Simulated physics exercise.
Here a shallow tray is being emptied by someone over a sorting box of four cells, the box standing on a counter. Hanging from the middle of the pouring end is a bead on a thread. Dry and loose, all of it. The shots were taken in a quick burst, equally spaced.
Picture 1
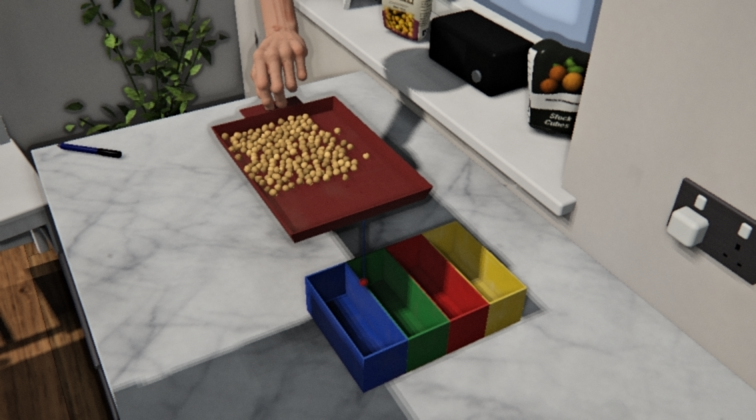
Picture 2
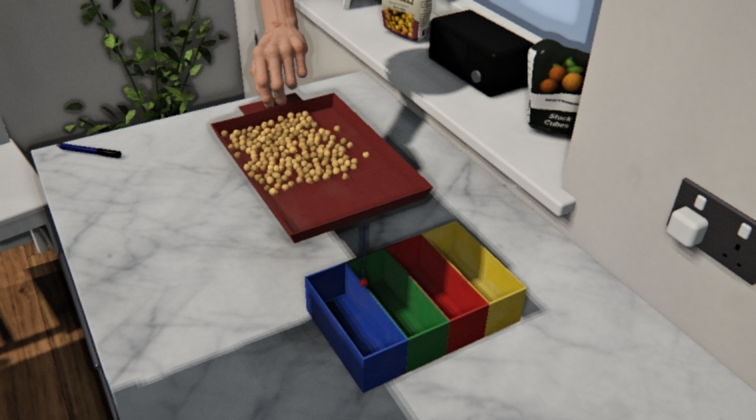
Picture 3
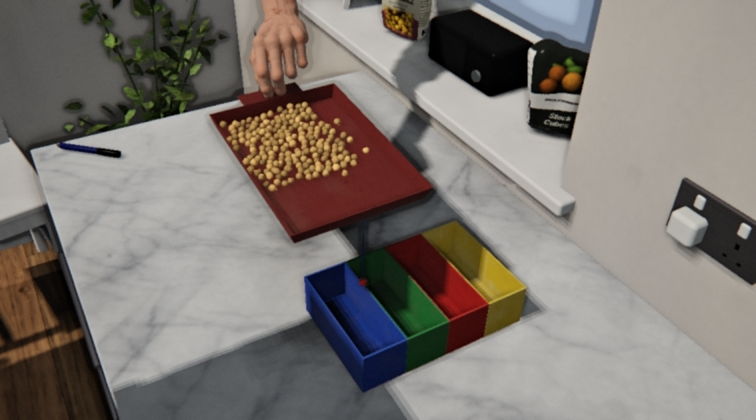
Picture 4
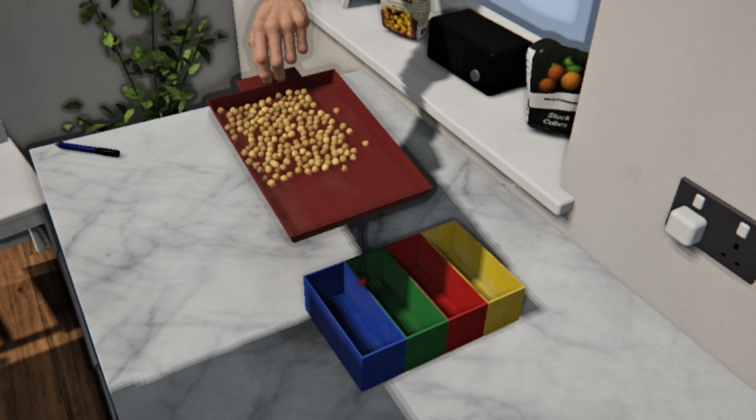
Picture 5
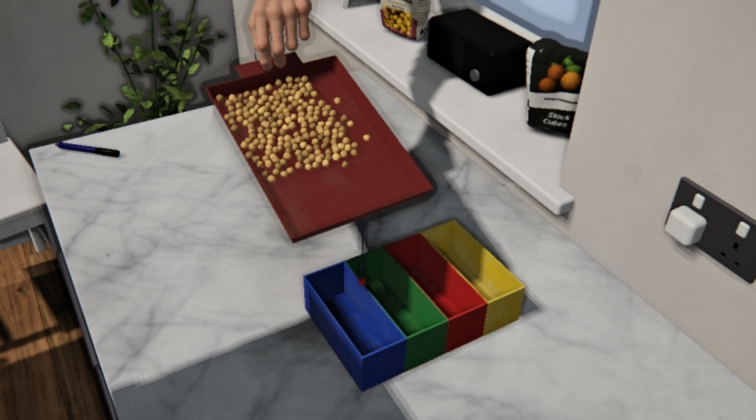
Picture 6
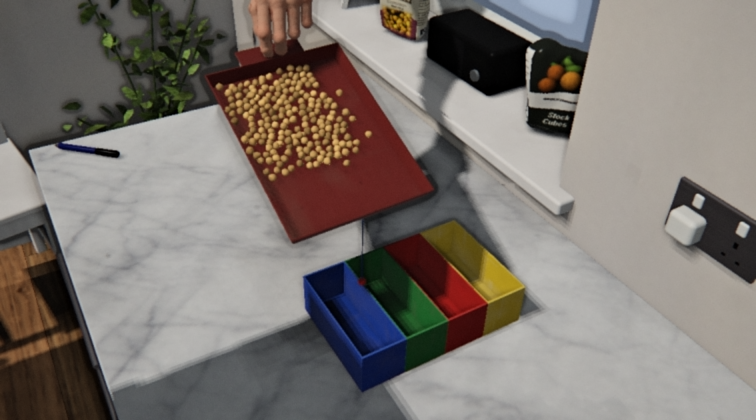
A hand at the far end of a red tray of chickpeas stayed still at first, then gradually raised that end, tilting the tray toward a box with blue, green, red and yellow sections.
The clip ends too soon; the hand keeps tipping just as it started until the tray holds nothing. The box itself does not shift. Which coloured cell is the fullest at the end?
The blue one.
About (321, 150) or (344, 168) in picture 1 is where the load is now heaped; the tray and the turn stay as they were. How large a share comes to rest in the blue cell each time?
It would be roughly 40 per cent for the first and roughly 30 per cent for the second.
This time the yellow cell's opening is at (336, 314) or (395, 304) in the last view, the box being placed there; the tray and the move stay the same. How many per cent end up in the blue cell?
Close to 0 in a hundred first, close to 0 in a hundred second.
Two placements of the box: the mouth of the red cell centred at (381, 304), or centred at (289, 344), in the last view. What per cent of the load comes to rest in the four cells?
The first yields 100 per cent and the second 50 per cent.
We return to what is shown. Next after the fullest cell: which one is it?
It's the green one.
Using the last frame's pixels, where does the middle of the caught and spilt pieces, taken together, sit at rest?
Close to (367, 365), more or less.
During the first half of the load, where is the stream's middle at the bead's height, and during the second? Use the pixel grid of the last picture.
Earlier portion about (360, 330); later portion about (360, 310).
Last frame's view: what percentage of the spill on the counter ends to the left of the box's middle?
Left share: Close to 80 %.
Just after the last frame, tray tipped steeply; roughly two thirds on the tray; just a few in the blue cell; just a few in the green cell; roughly a quarter falling or outside the box.
A moment on, tray tipped past a quarter turn; about a tenth on the tray; roughly a quarter in the blue cell; about a tenth in the green cell; just a few in the red cell; just a few in the yellow cell; roughly half falling or outside the box.
Further on, tray tipped past a quarter turn; roughly a third in the blue cell; roughly a quarter in the green cell; just a few in the red cell; just a few in the yellow cell; roughly half falling or outside the box.
When it is over, tray tipped past a quarter turn; roughly a third in the blue cell; roughly a quarter in the green cell; just a few in the red cell; just a few in the yellow cell; roughly half outside the box.
